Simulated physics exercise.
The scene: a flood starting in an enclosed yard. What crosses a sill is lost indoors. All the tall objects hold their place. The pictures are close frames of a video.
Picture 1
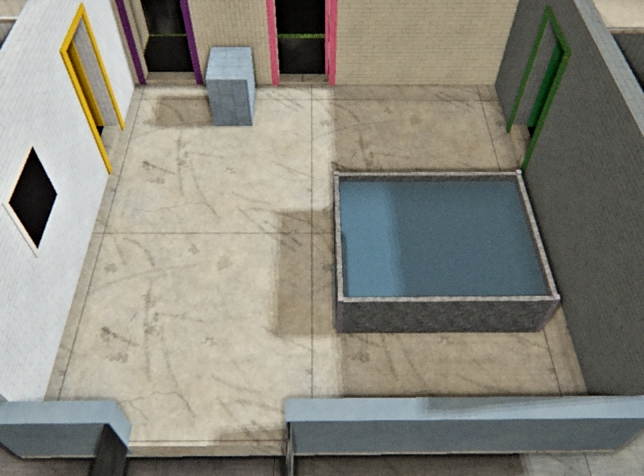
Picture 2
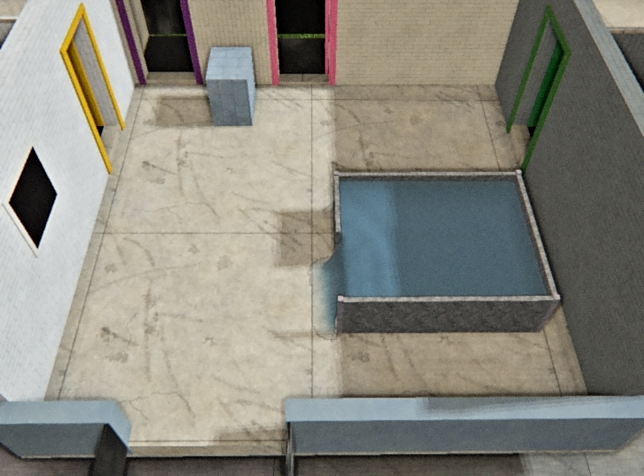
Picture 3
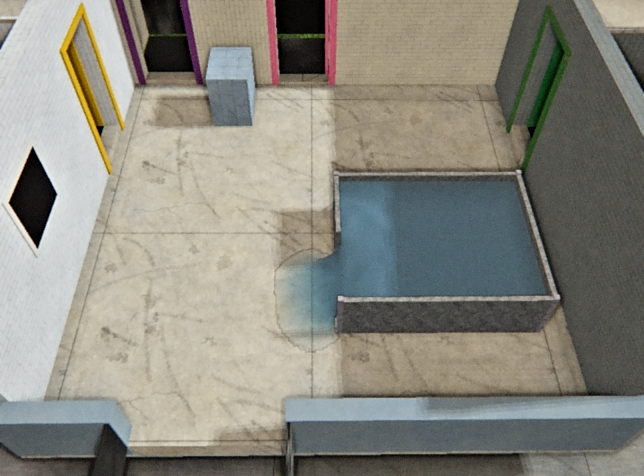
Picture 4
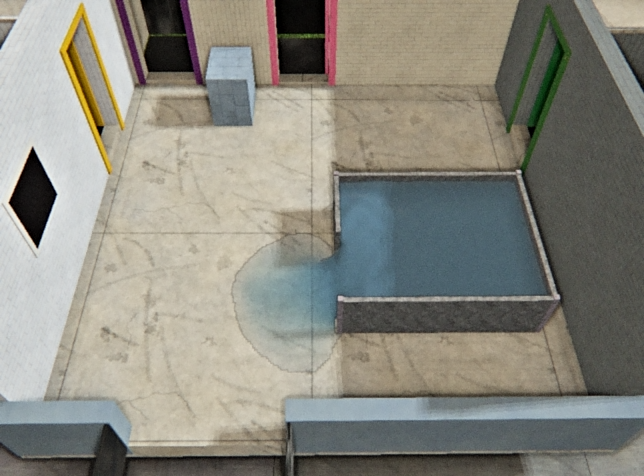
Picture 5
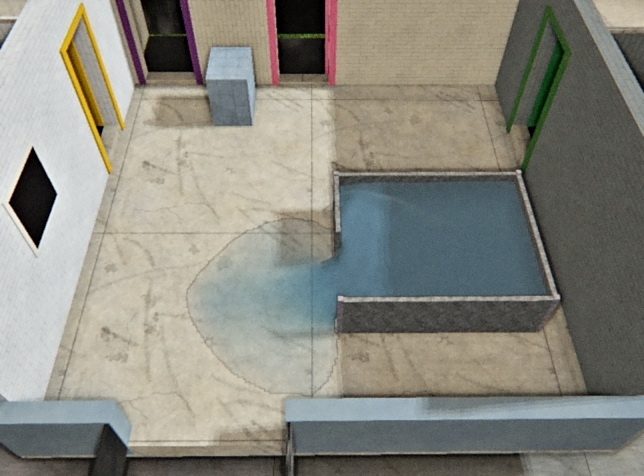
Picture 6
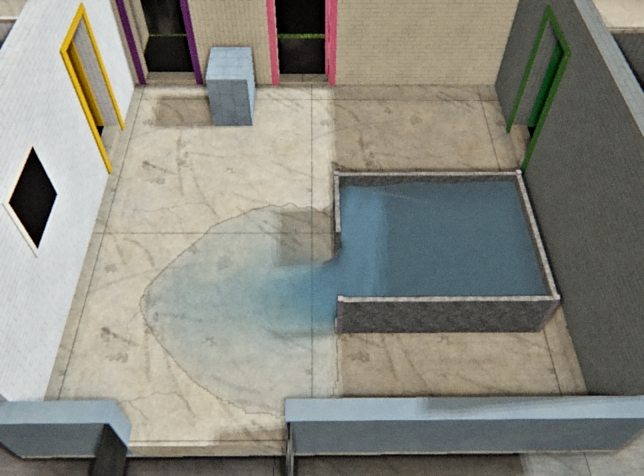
In a walled yard with yellow, purple, pink and green doorways, a rectangular tank of still blue water sits on the right of the pale stone floor. A gap opens in the tank's left side and water pours out, spreading leftward across the floor in a widening, rounded, thinning sheet.
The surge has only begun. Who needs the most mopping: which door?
It is the purple one.
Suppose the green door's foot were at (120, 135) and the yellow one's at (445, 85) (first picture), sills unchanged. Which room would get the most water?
It is the purple-painted one.
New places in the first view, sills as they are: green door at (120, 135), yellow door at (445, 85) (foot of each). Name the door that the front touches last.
That is the door marked yellow.
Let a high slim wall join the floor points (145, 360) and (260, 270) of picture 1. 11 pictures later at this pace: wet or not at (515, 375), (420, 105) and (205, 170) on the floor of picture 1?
In turn: No water, not flooded, under water.
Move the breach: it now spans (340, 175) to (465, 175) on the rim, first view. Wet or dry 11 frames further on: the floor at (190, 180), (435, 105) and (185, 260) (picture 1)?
In that order: No water, wet, free of water.
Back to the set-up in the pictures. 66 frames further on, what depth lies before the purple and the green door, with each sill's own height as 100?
Roughly 120 per cent, then 40 per cent.
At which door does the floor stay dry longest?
The door marked green.
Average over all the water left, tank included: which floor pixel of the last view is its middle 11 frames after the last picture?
Roughly at (337, 281).
A moment on, water covers 30 % of the floor; green door not reached, purple door not reached, pink door not reached, yellow door not reached.
Next, water covers 35 % of the floor; green door not reached, purple door not reached, pink door not reached, yellow door wet at the sill, nothing in.
Then, water covers 40 % of the floor; green door not reached, purple door a trickle in, pink door not reached, yellow door wet at the sill, nothing in.
Later, water covers 60 % of the floor; green door not reached, purple door a lot in, pink door wet at the sill, nothing in, yellow door wet at the sill, nothing in.
In the end, water covers 85 % of the floor; green door wet at the sill, nothing in, purple door a lot in, pink door wet at the sill, nothing in, yellow door wet at the sill, nothing in; the purple door has let in the most.
